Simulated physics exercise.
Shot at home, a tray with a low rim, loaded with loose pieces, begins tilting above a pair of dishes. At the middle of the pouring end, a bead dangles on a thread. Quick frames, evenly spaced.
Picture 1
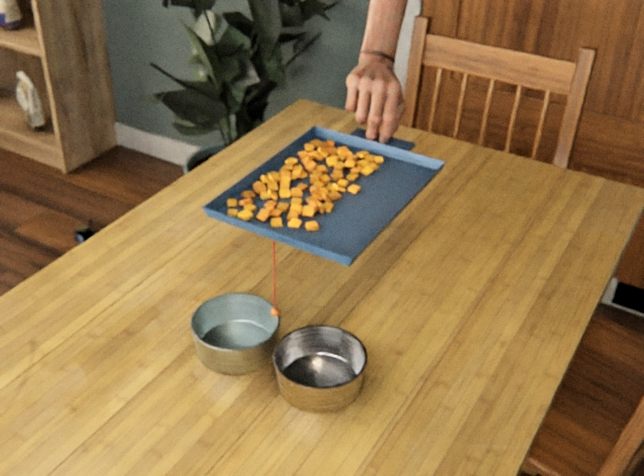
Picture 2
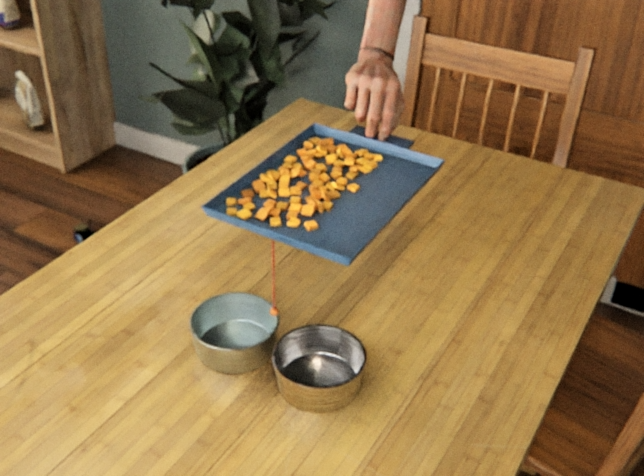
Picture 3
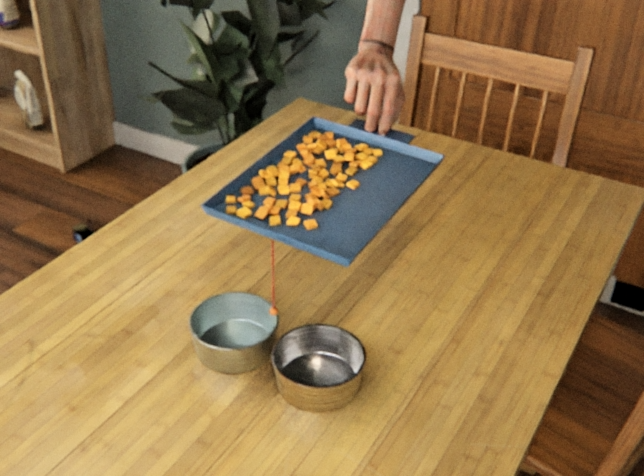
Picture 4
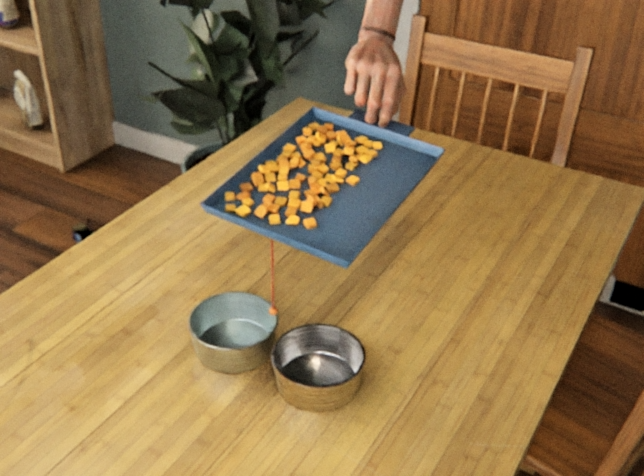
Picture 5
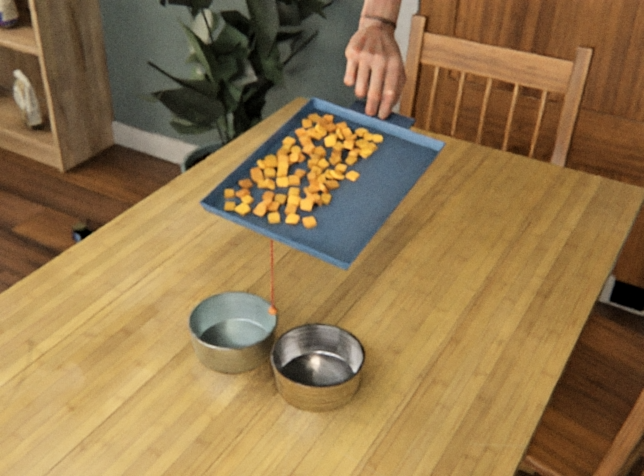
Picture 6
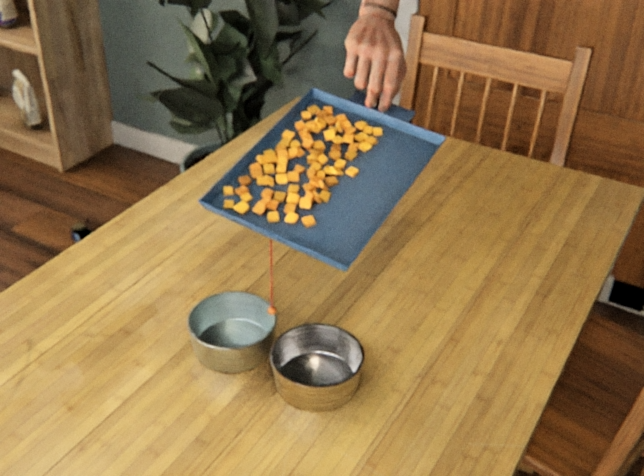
A blue tray of small orange pieces, held by a hand at its far end, tilted slowly toward its near right corner above two round bowls on a wooden table, the pieces barely shifting.
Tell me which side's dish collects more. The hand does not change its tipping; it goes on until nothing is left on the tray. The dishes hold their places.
The right side's.
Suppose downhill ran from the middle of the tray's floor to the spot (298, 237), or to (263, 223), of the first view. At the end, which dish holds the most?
Case one: The dish to the right. Case two: The dish to the left.
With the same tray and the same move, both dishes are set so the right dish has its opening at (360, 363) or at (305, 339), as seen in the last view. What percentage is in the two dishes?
First 80 %, then 70 %.
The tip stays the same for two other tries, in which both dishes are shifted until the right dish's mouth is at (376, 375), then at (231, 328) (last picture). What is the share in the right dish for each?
That makes 30 per cent, followed by 0 per cent.
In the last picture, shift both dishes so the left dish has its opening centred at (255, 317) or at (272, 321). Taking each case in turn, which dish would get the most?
The dish to the right at the first, the dish to the right at the second.
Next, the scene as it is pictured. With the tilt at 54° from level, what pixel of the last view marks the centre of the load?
The middle of the pieces shows up near (323, 244).
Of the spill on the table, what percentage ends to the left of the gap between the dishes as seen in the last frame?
It works out at some 10 percent.
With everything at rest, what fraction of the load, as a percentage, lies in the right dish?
Result: Near 80 in a hundred.
Soon after the last picture, tray tipped steeply; most on the tray; a small part in the air.
A little later, tray tipped right over; about half on the tray; about a quarter in the right dish; a small part outside both; about a quarter in the air.
Later still, tray tipped past a quarter turn; most in the right dish; a small part outside both.
At rest, tray tipped past a quarter turn; most in the right dish; none in the left dish; a small part outside both.
